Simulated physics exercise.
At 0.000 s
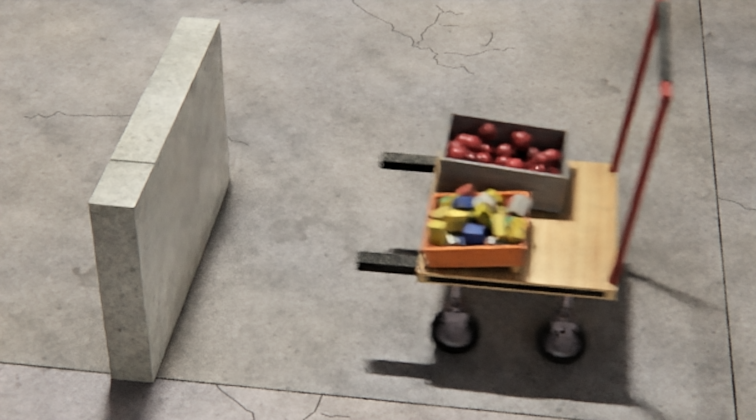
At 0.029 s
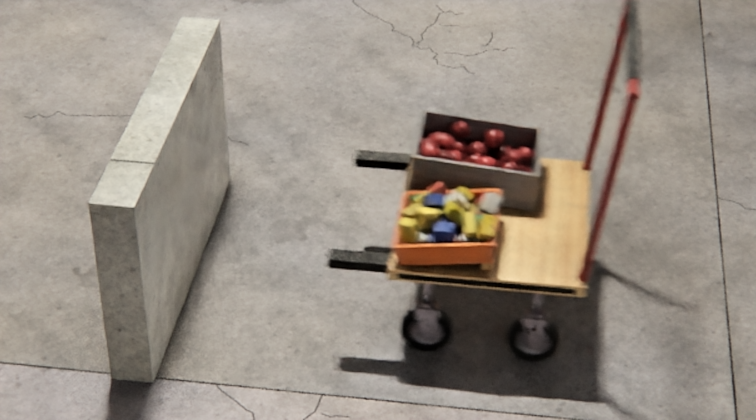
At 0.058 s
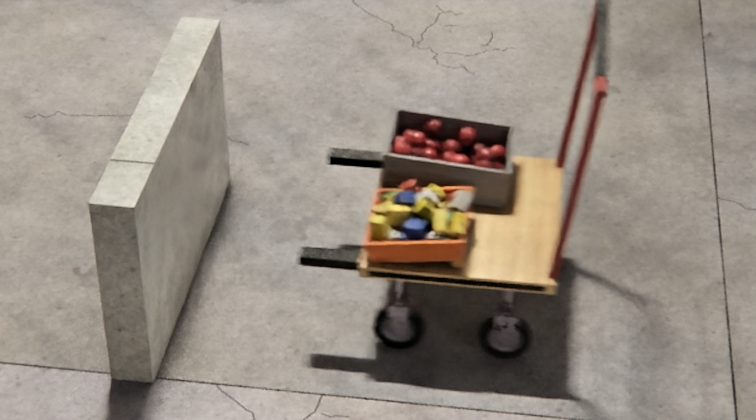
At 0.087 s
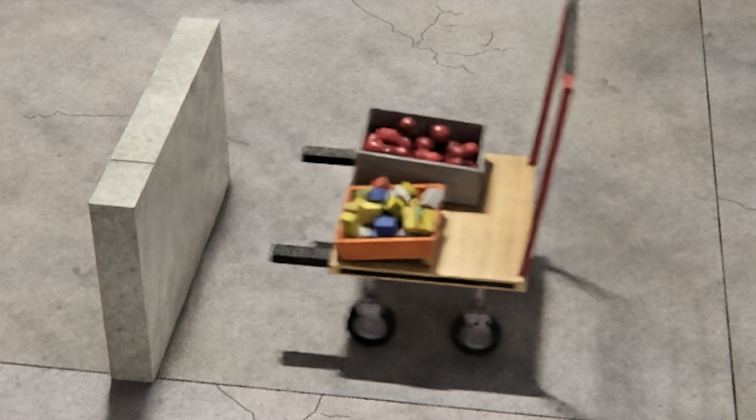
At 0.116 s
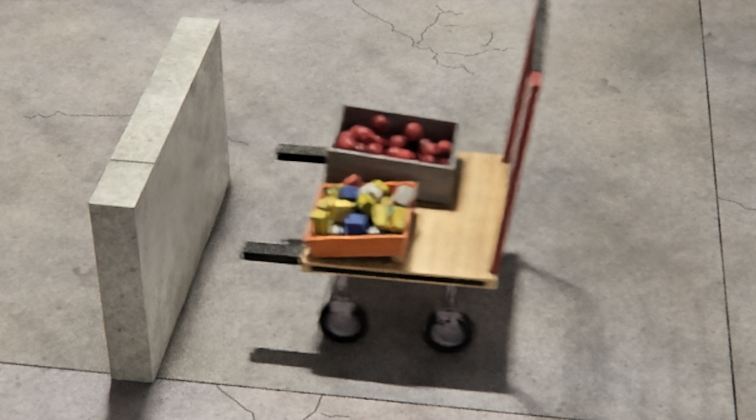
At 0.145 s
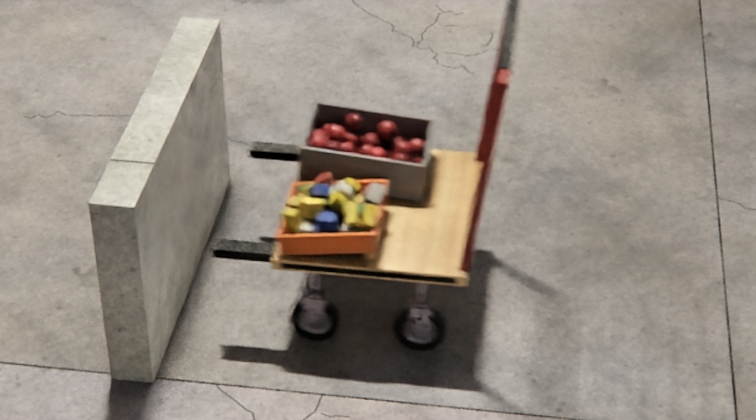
On a cracked concrete floor, a flat wooden trolley with a red handle rolled steadily left toward a solid grey wall, carrying an orange box of colourful toy bricks and a grey box of red apples.
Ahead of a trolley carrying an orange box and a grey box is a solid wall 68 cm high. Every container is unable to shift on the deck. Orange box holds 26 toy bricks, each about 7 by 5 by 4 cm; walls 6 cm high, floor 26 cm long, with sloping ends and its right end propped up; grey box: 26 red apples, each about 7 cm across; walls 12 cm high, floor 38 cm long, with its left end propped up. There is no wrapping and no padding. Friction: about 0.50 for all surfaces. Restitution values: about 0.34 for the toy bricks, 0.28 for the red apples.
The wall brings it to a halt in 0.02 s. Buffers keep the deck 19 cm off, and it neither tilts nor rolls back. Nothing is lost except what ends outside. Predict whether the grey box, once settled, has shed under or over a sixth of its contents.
The kept share is above five sixths.
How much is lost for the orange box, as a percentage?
For the orange box, the loss is 60%.
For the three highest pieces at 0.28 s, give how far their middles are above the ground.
60 cm.
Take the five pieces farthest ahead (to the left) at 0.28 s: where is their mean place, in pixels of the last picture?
Mean position approx. (212, 179).
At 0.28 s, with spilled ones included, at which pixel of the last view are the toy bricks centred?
Middle: About (253, 193) px.
After 0.18 s, the buffers strike the wall.
After 0.28 s, 7 of 26 out of the orange box and 0 of 26 out of the grey box.
After 0.40 s, 12 of 26 out of the orange box and 0 of 26 out of the grey box.
After 0.63 s, 15 of 26 out of the orange box and 1 of 26 out of the grey box.
When it is over (at 1.14 s), 15 of 26 out of the orange box and 1 of 26 out of the grey box. Asked share, 1 of 26, 4 per cent.
